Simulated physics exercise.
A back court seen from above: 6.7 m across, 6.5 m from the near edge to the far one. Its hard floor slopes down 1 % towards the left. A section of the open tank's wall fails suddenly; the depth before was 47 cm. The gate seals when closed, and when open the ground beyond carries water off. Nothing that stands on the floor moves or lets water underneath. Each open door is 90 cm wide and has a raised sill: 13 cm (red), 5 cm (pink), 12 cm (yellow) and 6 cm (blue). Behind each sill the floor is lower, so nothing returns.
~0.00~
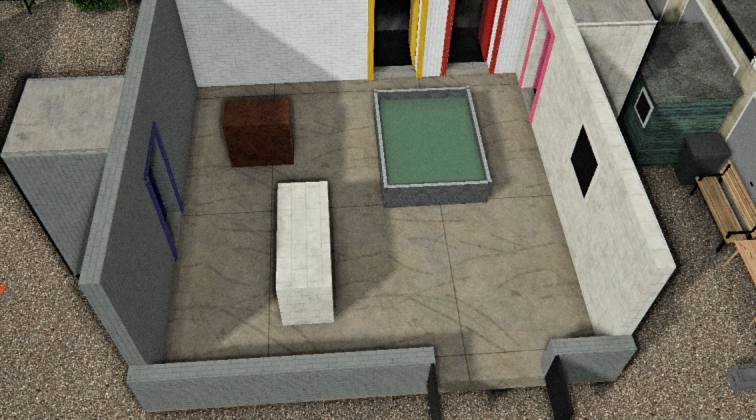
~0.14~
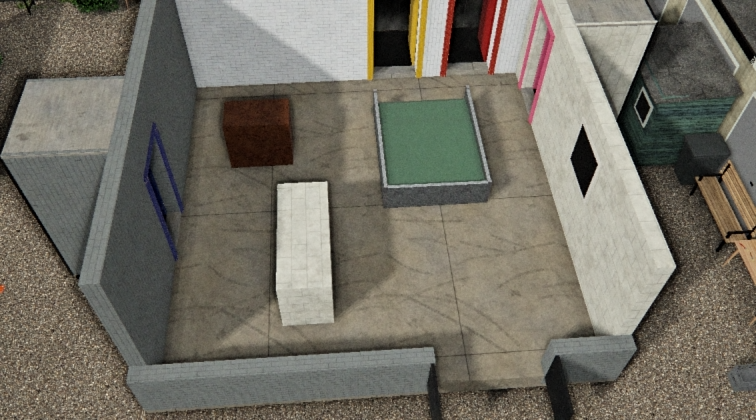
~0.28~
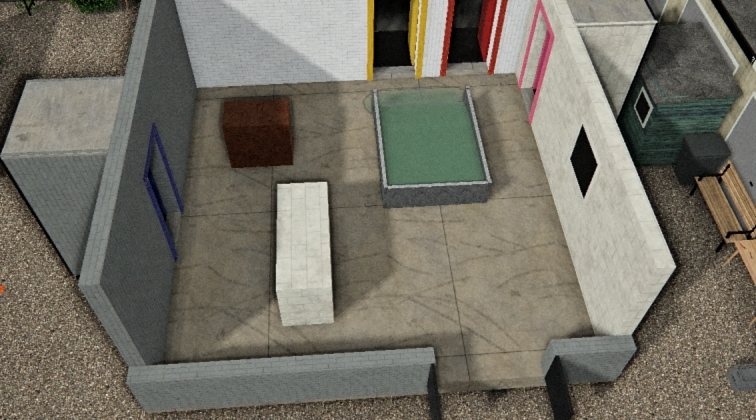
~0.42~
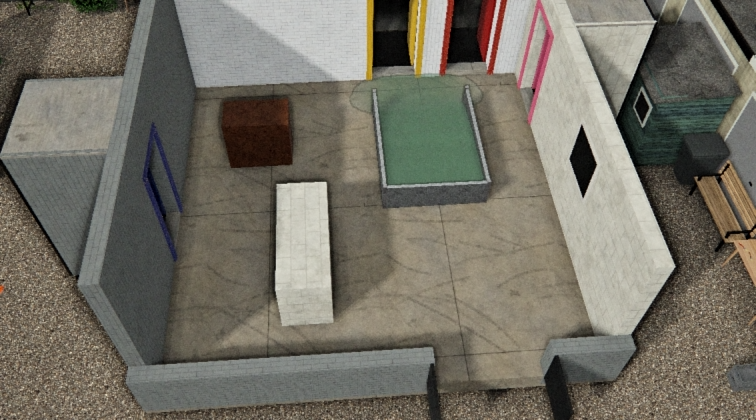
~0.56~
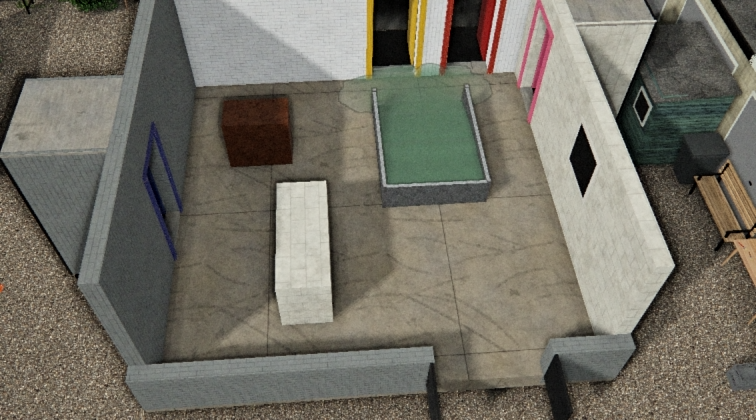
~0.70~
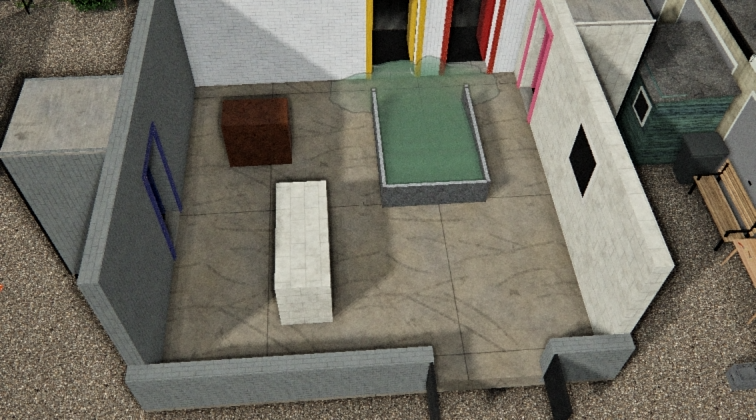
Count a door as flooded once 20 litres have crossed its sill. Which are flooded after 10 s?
Within that time: At the red door it passes the limit; at the pink door it exceeds the limit; at the yellow door it exceeds the limit; at the blue door it keeps below the limit.
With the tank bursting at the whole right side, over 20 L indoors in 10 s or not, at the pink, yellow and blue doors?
Then: Pink past it, yellow not over, blue not over.
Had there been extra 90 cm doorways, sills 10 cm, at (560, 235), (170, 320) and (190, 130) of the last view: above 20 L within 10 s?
In that order: Below, not over, past it.
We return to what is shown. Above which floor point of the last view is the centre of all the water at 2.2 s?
Near (415, 120).
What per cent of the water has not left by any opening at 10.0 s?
Some 72 per cent remains.
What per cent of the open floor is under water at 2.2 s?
Near 20 per cent is wet.
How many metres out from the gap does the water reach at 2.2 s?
About 4.2 m.
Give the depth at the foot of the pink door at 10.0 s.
Some 3.0 cm.
After 1.4 s water covers 10 % of the floor and is deepest (34 cm) near (405, 78); red door 22 cm at the sill, 15 L in, pink door not reached, yellow door 33 cm at the sill, 88 L in, blue door not reached.
After 2.2 s water covers 20 % of the floor and is deepest (30 cm) near (397, 79); red door 22 cm at the sill, 43 L in, pink door 12 cm at the sill, 6 L in, yellow door 30 cm at the sill, 189 L in, blue door not reached.
After 3.5 s water covers 35 % of the floor and is deepest (22 cm) near (499, 74); red door 16 cm at the sill, 72 L in, pink door 14 cm at the sill, 57 L in, yellow door 19 cm at the sill, 277 L in, blue door not reached.
After 6.0 s water covers 60 % of the floor and is deepest (12 cm) near (195, 100); red door 8 cm at the sill, 77 L in, pink door 8 cm at the sill, 112 L in, yellow door 9 cm at the sill, 292 L in, blue door 3 cm at the sill, 0 L in.
After 10.0 s water covers 75 % of the floor and is deepest (8 cm) near (160, 387); red door 6 cm at the sill, 77 L in, pink door 3 cm at the sill, 118 L in, yellow door 7 cm at the sill, 293 L in, blue door 3 cm at the sill, 0 L in.
